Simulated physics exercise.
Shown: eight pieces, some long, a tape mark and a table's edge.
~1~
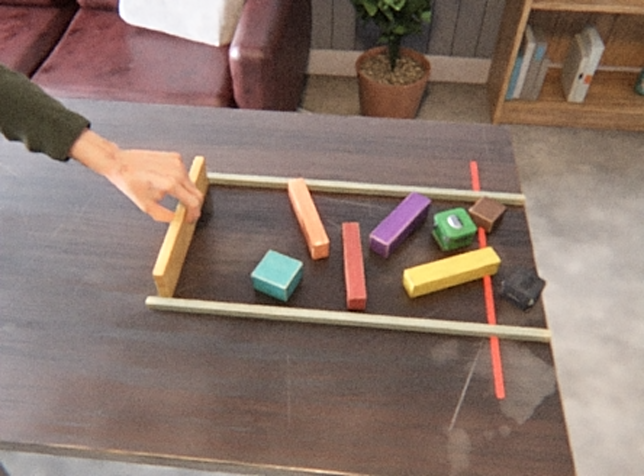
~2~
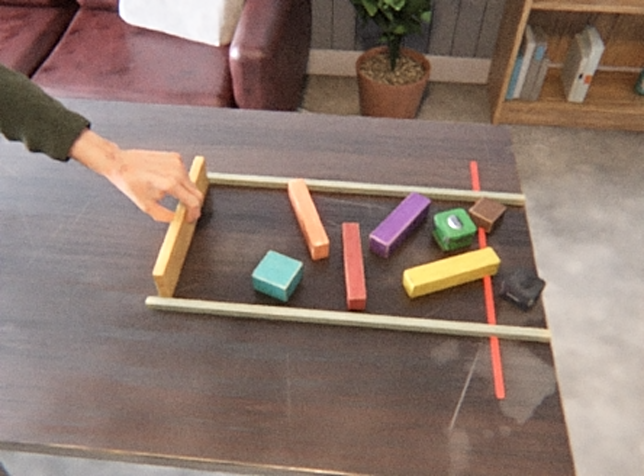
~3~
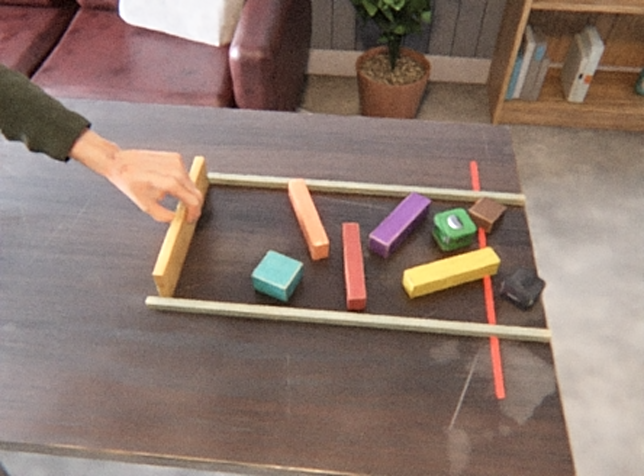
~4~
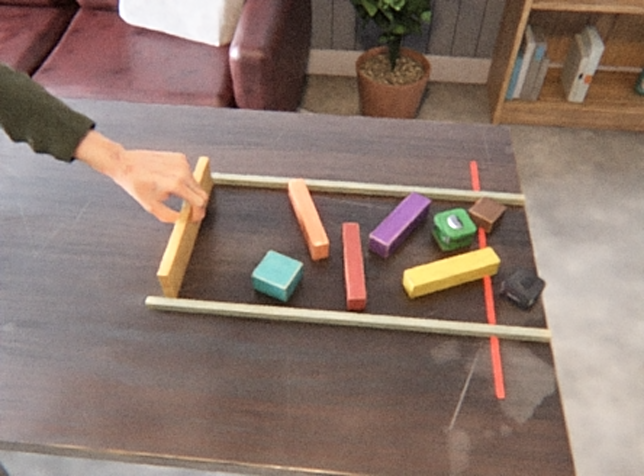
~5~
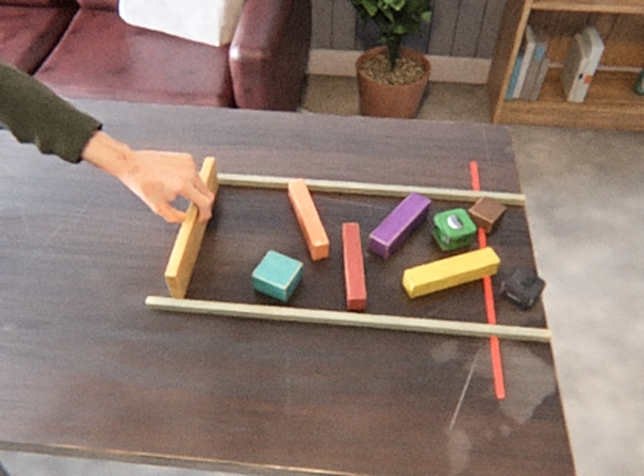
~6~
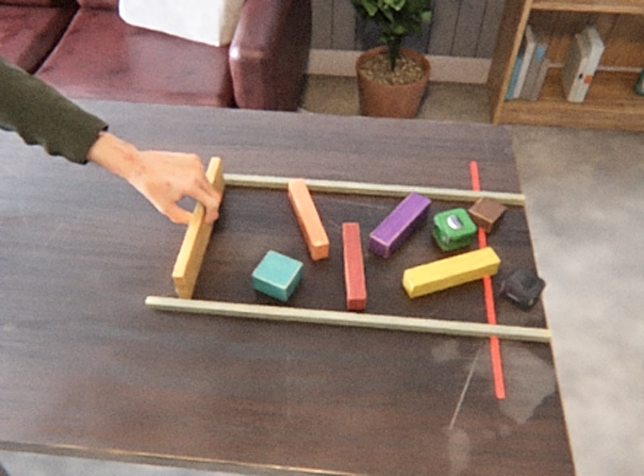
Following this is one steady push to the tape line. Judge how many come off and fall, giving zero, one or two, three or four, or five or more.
Off the edge: Three or four.
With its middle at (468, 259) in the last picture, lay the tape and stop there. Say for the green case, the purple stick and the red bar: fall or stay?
The green case topples off, the purple stick stays put, and the red bar stays put.
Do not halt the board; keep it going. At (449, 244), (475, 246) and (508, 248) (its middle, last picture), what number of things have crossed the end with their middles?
Per position: 1 / 3 / 6.
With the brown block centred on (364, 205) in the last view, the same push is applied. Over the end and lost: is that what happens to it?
In the end the brown block hangs on.
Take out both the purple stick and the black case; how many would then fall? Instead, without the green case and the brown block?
You'd see 1 fallen, and 2 in the other try.
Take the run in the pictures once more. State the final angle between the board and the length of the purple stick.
Some 20 degrees.
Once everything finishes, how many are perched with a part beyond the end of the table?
2.
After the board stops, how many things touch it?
Total: 2.
Soon after, none off yet; black case at rest near (522, 289); brown block at rest near (487, 214); green case at rest near (454, 231).
In the end, the number that fall off is three or four; gone, yellow bar, green case, brown block and black case.
